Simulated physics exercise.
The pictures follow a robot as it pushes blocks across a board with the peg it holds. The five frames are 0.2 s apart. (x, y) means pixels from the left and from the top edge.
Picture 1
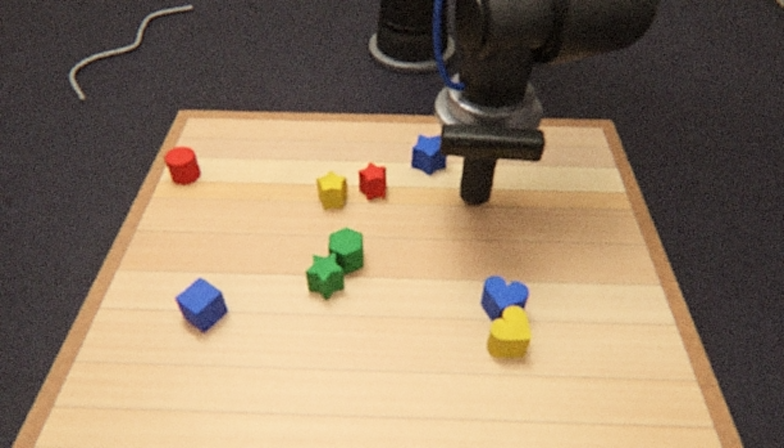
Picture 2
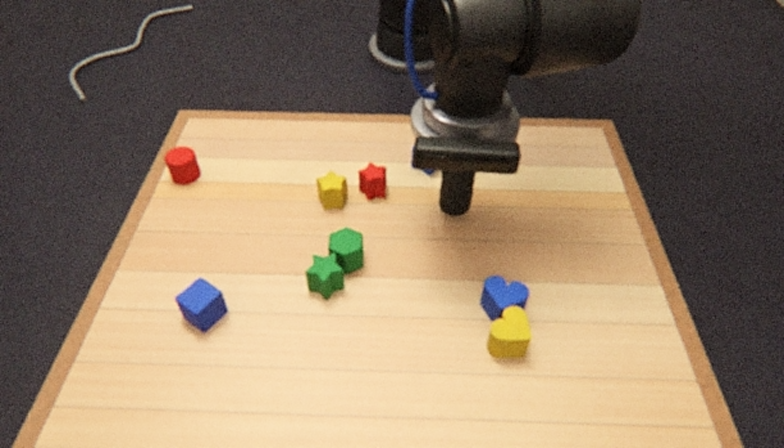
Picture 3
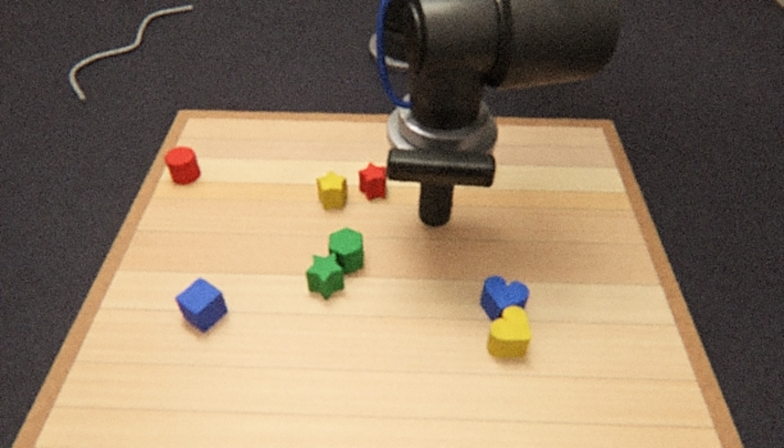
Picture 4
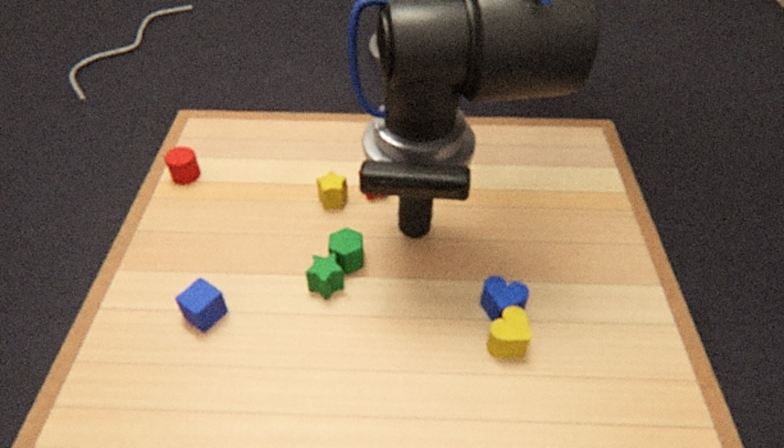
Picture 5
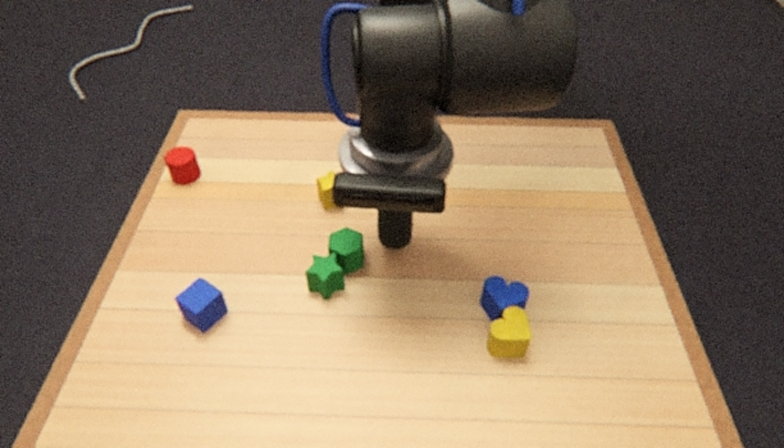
To begin with, a black robot arm holds its downward peg over the upper right of a wooden board scattered with small coloured blocks. The arm then moves steadily left and toward the viewer, passing in front of the blue and red stars, and its peg nears the green six-sided block while the blocks stay still.
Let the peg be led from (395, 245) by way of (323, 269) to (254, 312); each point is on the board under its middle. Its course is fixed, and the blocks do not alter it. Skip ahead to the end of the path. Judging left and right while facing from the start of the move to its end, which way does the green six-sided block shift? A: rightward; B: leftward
That would be A.
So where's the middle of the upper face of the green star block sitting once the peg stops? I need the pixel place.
I'd say the green star block ends with its top centre at (287, 300).
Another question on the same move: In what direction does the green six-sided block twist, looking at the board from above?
It spins clockwise.
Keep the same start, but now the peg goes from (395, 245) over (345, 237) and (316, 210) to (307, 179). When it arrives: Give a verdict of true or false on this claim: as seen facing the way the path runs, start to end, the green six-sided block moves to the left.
That is true.
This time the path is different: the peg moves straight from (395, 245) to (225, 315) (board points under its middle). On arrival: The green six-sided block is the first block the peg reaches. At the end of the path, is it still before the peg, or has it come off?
The green six-sided block is left behind or beside.
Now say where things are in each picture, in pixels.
In the first frame, peg's lower end at (475, 195); blue square at (198, 294); green star block at (324, 265); green six-sided block at (345, 240).
In the second frame, peg at (455, 206); blocks still.
In the third frame, peg at (434, 216); blocks still.
In the fourth frame, peg at (415, 227); blocks still.
In the fifth frame, peg at (395, 237); blue square at (198, 294); green star block at (324, 265); green six-sided block at (345, 240).
On the path given first. One third of the way, peg at (346, 252); green star block at (308, 276), turned 65° anticlockwise; green six-sided block at (309, 250).
Two thirds of the way, peg at (298, 274); green star block at (296, 290); green six-sided block at (257, 266), turned 30° clockwise.
At the end, peg at (252, 305); blue square still; green star block at (287, 300), turned 195° anticlockwise; green six-sided block at (227, 271), turned 100° clockwise.
